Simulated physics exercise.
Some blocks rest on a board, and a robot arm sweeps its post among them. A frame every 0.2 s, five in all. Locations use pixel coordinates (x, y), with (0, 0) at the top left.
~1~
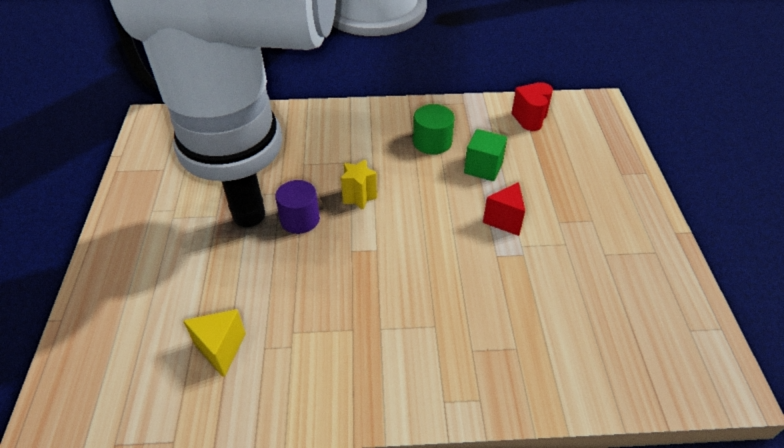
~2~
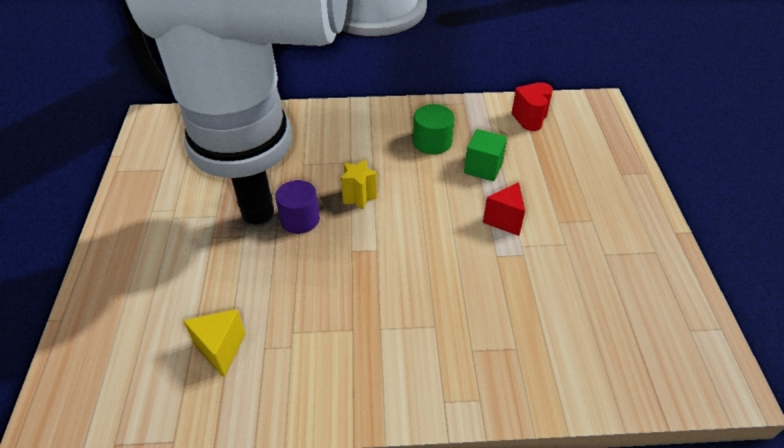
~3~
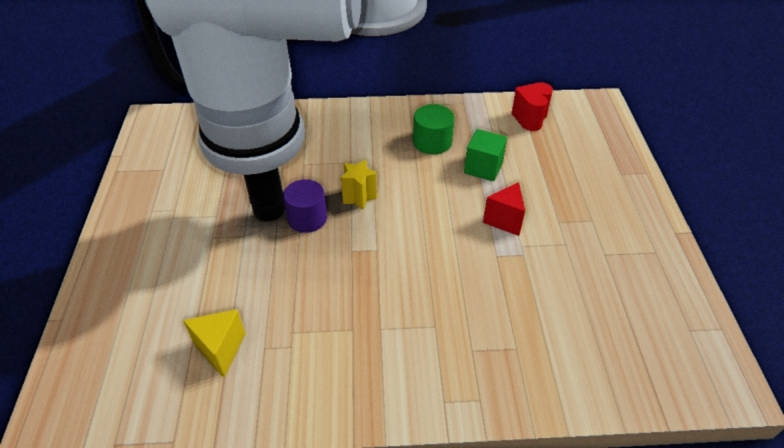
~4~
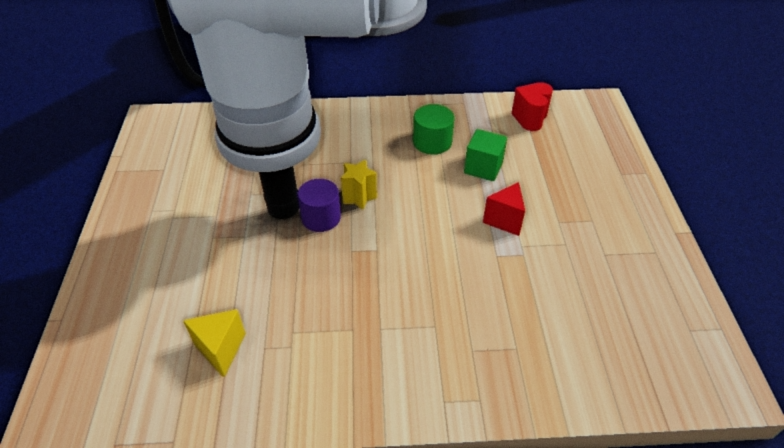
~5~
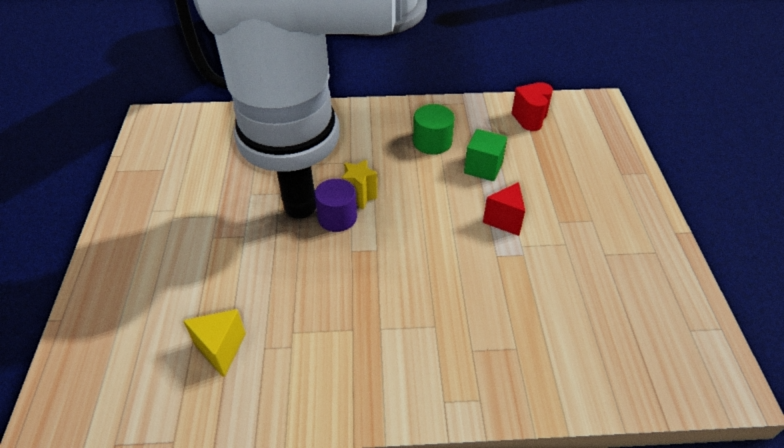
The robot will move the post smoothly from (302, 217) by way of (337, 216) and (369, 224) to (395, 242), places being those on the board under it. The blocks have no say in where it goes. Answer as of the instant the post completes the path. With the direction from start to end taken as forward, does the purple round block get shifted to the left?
In short: Yes.
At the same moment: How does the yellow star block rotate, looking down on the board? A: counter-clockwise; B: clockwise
I'll go with A - counter-clockwise.
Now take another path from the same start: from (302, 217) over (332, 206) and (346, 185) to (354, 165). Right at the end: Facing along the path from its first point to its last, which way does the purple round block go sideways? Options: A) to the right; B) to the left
The answer is A.
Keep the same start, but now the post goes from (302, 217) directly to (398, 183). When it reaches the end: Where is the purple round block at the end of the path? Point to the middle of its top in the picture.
Its top centre lands on (379, 191).
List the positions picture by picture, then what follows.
The first picture shows post tip (249, 217); block tops, purple round block (296, 193); yellow star block (358, 171).
The second picture shows post (258, 214); blocks unchanged.
The third picture shows post (270, 211); purple round block (303, 193).
The fourth picture shows post (284, 209); purple round block (318, 192).
The fifth picture shows post (301, 208); purple round block (335, 192); yellow star block (358, 171).
On the path given first. One third of the way, post (336, 207); purple round block (372, 193); yellow star block (365, 168), turned 25° anticlockwise.
Two thirds of the way, post (369, 216); purple round block (406, 197); yellow star block (365, 168), turned 25° anticlockwise.
At the end, post (395, 234); purple round block (425, 199); yellow star block (365, 168), turned 25° anticlockwise.
